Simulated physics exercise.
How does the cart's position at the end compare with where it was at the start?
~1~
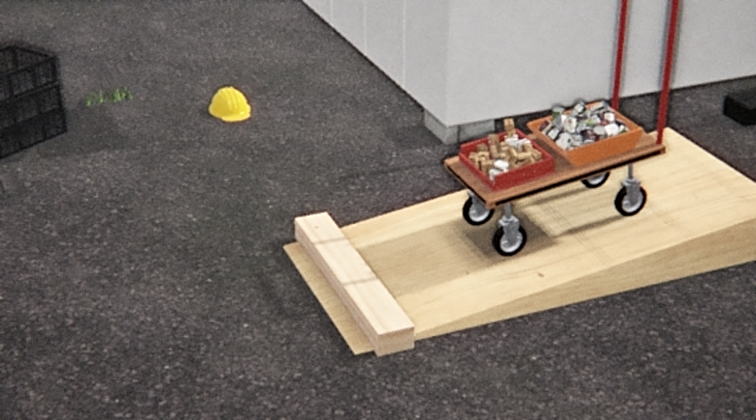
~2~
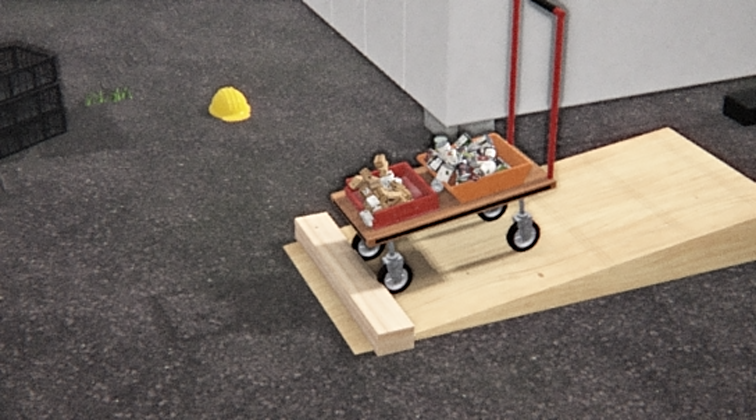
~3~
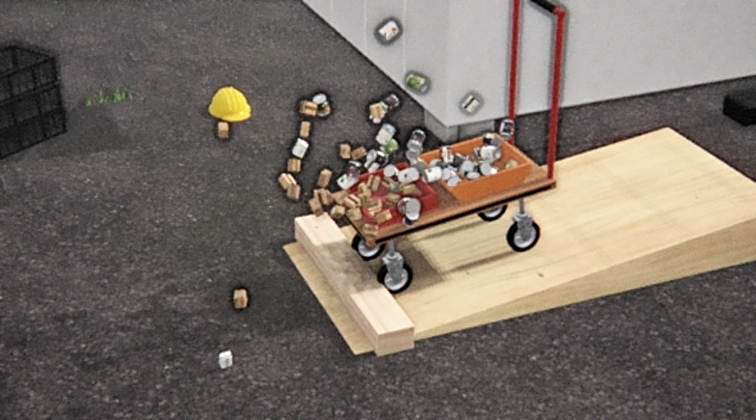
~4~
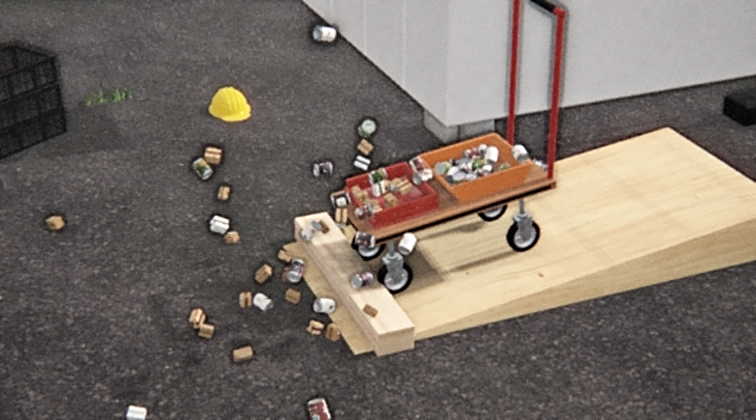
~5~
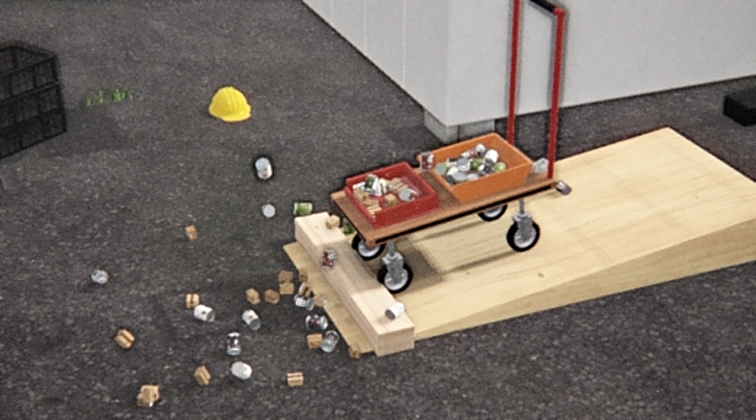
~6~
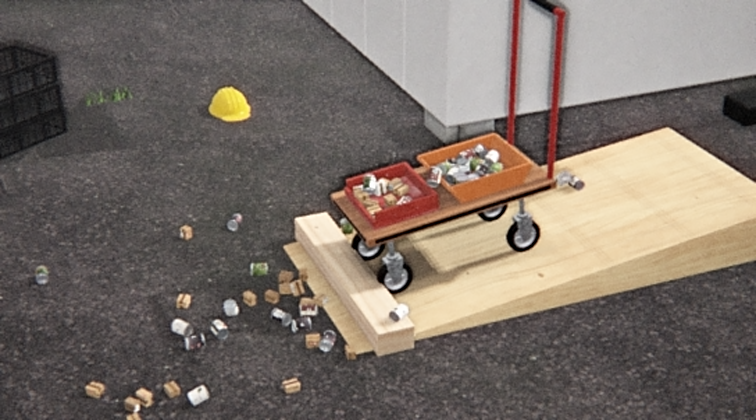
At the start the cart is farther up the ramp to the right, and by the end it stands lower down and farther left, up against the wooden beam.
